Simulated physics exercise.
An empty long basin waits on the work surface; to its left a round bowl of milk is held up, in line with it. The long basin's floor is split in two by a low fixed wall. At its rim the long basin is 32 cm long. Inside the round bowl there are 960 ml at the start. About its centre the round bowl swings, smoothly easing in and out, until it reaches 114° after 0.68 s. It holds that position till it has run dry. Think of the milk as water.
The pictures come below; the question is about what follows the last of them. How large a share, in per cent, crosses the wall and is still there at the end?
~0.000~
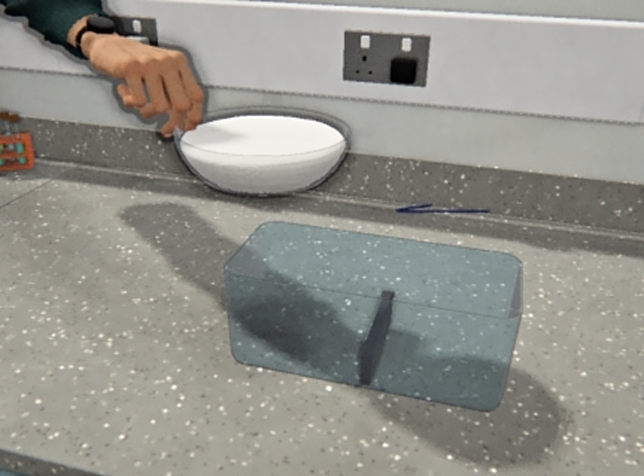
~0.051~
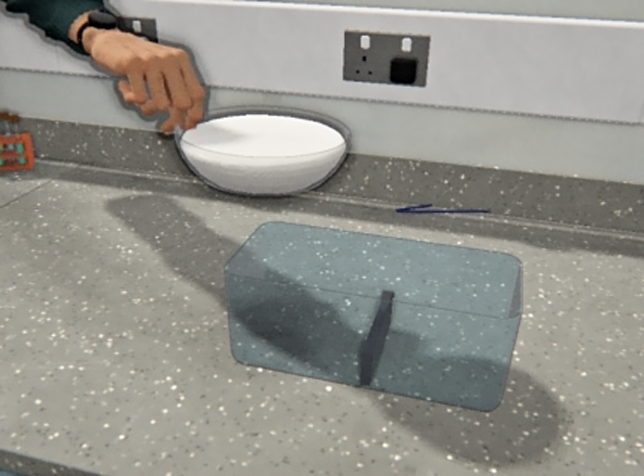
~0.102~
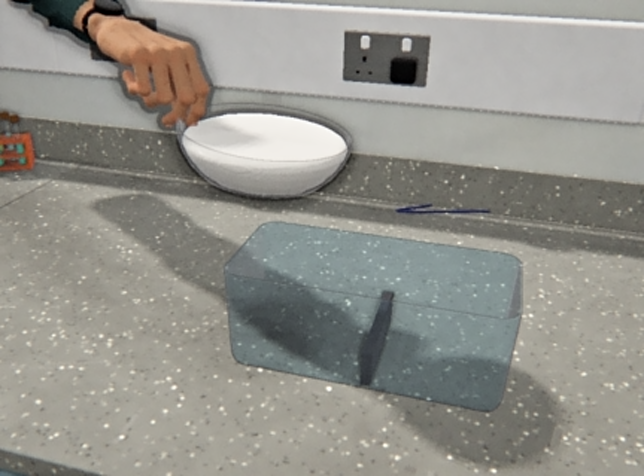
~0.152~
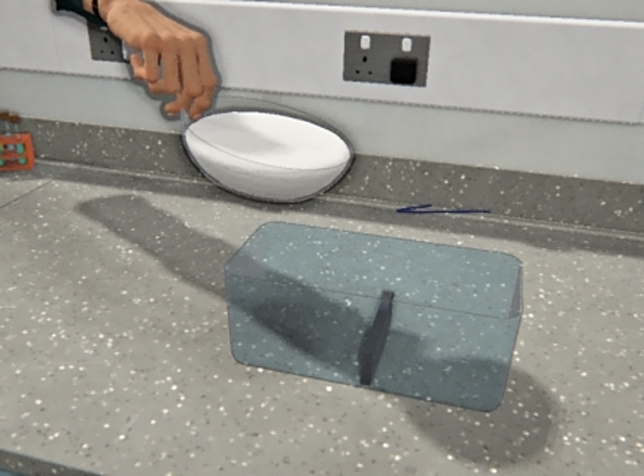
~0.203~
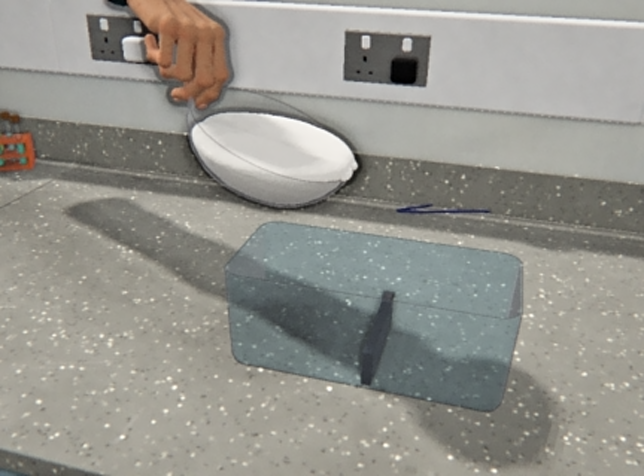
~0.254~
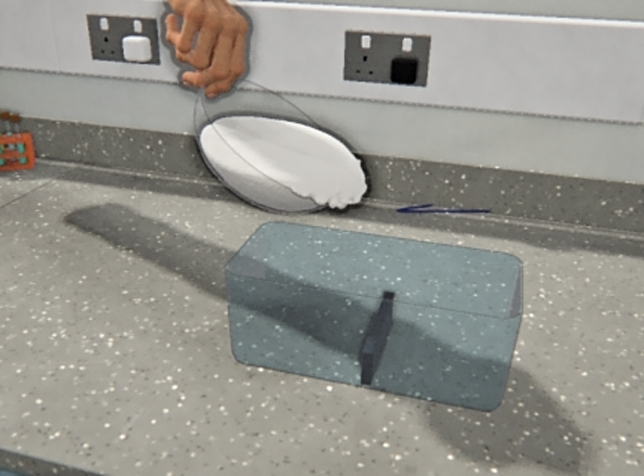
A share of about 39 per cent.
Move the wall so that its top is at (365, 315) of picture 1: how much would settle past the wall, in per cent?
Estimate: About 50 percent.
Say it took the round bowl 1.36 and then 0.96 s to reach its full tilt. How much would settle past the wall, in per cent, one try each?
Roughly 60 per cent the first time and 50 per cent the second.
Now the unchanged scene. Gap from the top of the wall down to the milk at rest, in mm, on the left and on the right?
Left: Roughly 24 mm; right: Roughly 26 mm.
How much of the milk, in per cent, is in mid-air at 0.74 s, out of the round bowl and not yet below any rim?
Around 22 percent of it is airborne.
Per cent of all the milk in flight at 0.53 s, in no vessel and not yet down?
It comes to about 7 percent.
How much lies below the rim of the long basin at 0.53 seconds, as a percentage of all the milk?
Some 88 per cent.
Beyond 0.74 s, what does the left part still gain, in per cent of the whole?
It comes to near 8 per cent.
By 0.53 s the tilt is 101° and 1 per cent is still to pour, 43 is left of the wall and 46 right of it.
By 0.74 s the tilt is 114° and 0 per cent is still to pour, 41 is left of the wall and 31 right of it.
By 0.95 s the tilt is 114° and 0 per cent is still to pour, 46 is left of the wall and 42 right of it.
By 1.18 s the tilt is 114° and 0 per cent is still to pour, 49 is left of the wall and 39 right of it.
At rest 49 per cent lies left of the wall, 39 right of it and 11 outside.
